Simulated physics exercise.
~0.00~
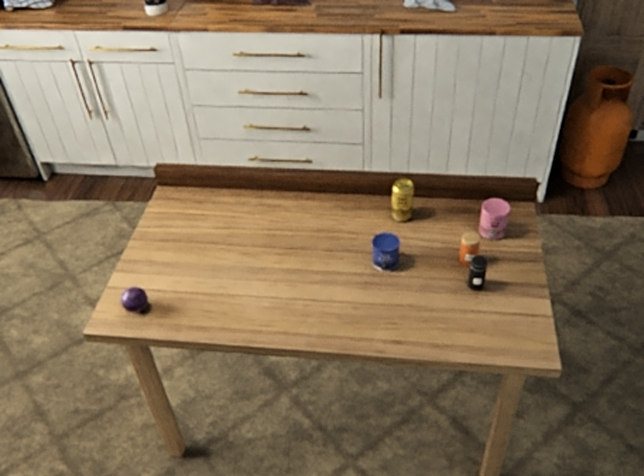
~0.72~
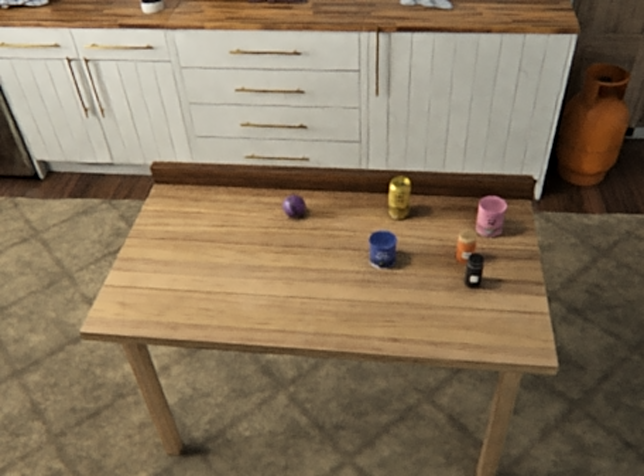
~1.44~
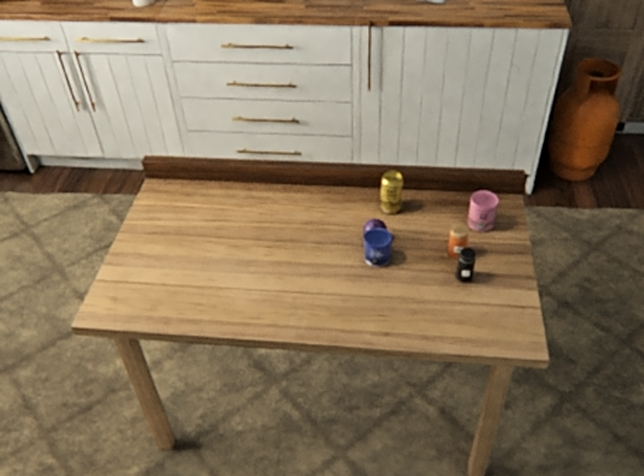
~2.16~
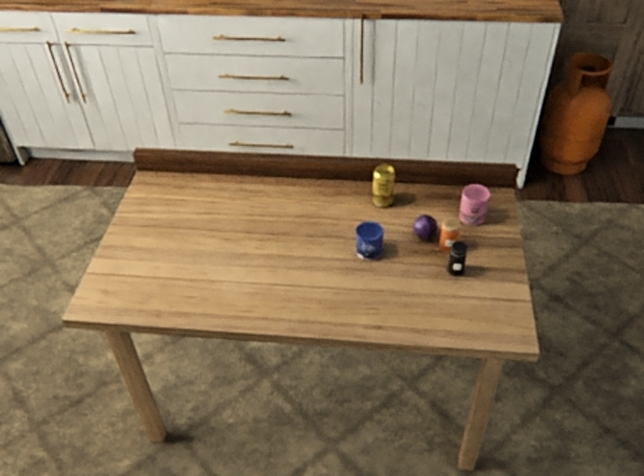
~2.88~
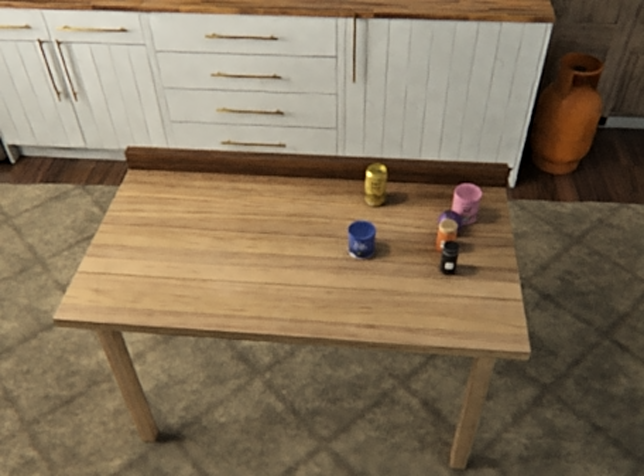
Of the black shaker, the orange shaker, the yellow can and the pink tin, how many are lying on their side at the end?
None of them are. All four are still standing upright at the end.
